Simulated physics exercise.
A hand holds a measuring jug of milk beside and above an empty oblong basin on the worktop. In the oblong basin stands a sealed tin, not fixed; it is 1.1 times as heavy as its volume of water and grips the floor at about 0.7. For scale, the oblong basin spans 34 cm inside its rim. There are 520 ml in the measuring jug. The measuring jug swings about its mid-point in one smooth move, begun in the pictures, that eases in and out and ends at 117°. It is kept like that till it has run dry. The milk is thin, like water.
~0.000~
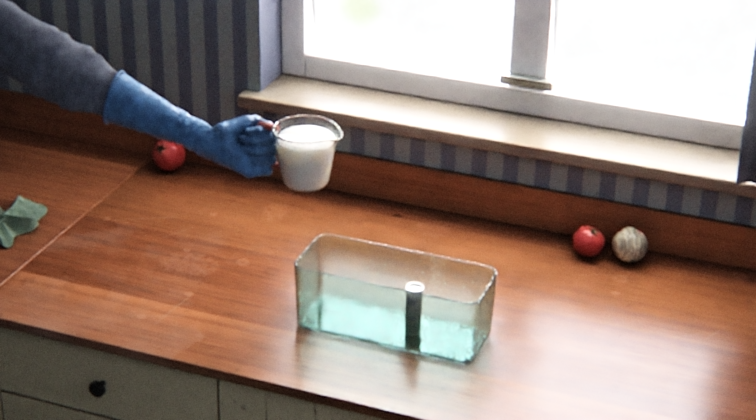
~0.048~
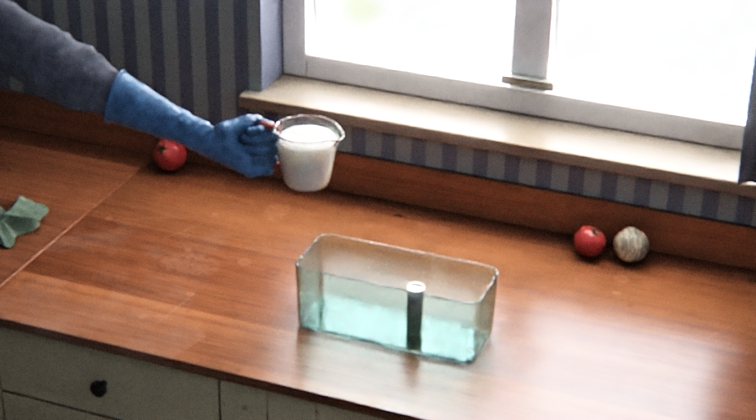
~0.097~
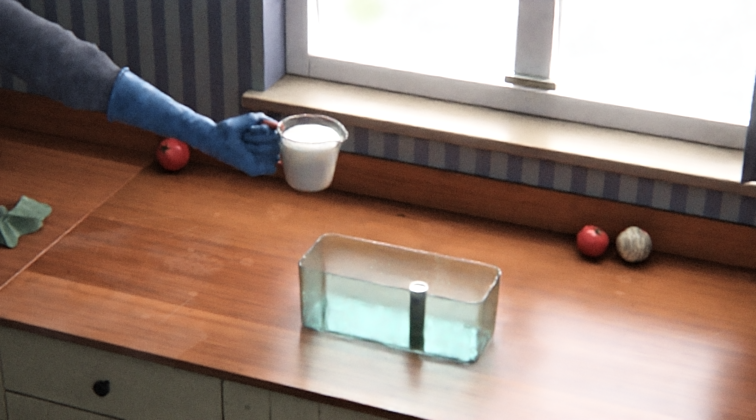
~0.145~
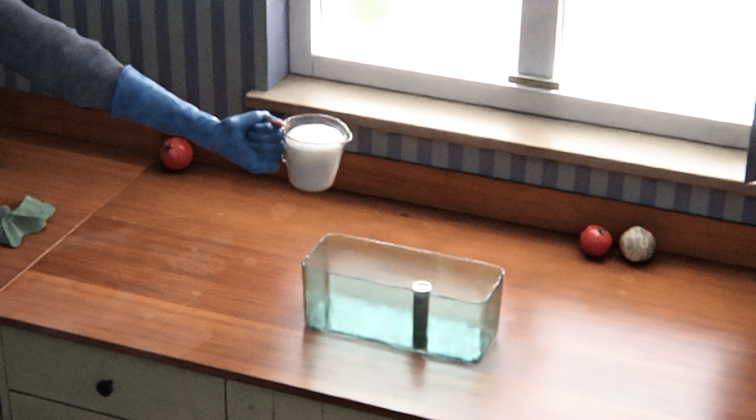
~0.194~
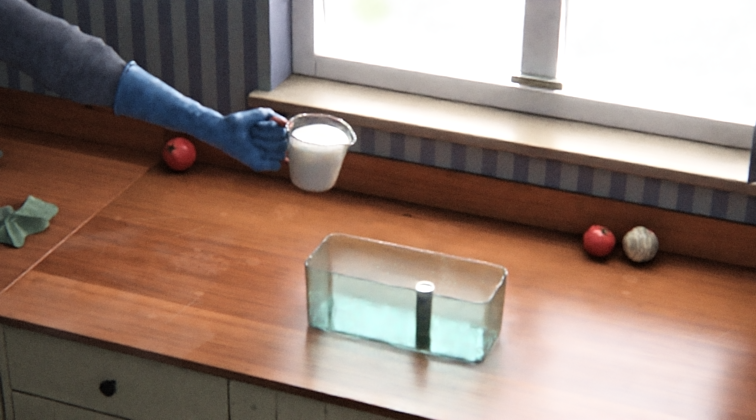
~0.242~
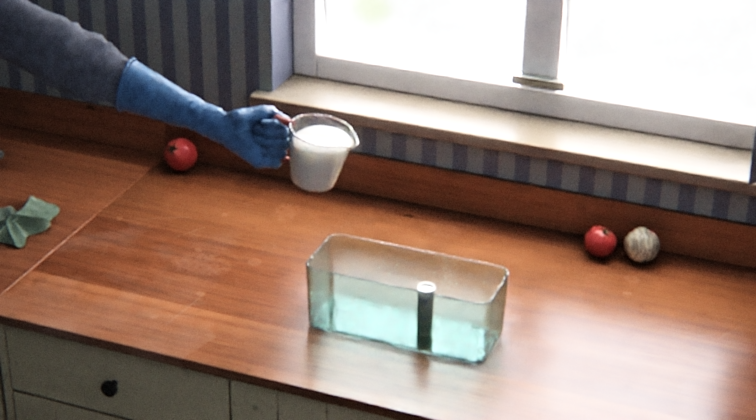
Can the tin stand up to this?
It stays up.
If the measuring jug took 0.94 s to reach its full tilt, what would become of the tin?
Then it stays up.
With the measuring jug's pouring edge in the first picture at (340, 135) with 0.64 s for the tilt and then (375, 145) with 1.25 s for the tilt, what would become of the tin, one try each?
First it remains upright; then it topples.
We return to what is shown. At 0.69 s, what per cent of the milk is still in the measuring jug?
About 66 per cent.
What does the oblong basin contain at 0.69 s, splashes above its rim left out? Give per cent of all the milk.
Near 8 in a hundred.
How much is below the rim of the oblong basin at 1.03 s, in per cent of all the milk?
Near 76 in a hundred.
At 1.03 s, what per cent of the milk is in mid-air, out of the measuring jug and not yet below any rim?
Some 16 per cent.
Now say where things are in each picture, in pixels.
In the first picture, it leans 0°; its right rim is at (342, 137); the milk meets the walls at (280, 131) and (335, 141); the oblong basin's rim runs from (307, 250) to (488, 288); the tin's top is at (415, 289).
In the second picture, it leans 0°; its right rim is at (343, 137); the milk meets the walls at (281, 131) and (337, 142).
In the third picture, it leans 2°; its right rim is at (346, 138); the milk meets the walls at (285, 131) and (339, 141).
In the fourth picture, it leans 4°; its right rim is at (351, 139); the milk meets the walls at (289, 130) and (343, 142).
In the fifth picture, it leans 7°; its right rim is at (355, 141); the milk meets the walls at (293, 131) and (348, 142).
In the sixth picture, it leans 10°; its right rim is at (357, 144); the milk meets the walls at (295, 132) and (351, 144).
Then, 0.69 s in, the tilt is 69° and 66 per cent is still to pour; the tin stands where it began.
Then, 1.03 s in, the tilt is 108° and 7 per cent is still to pour; the tin stands where it began.
Then, 1.37 s in, the tilt is 117° and 0 per cent is still to pour; the tin stands where it began.
Then, 1.75 s in, the tilt is 117° and 0 per cent is still to pour; the tin stands where it began.
Finally, the tin stands where it began.
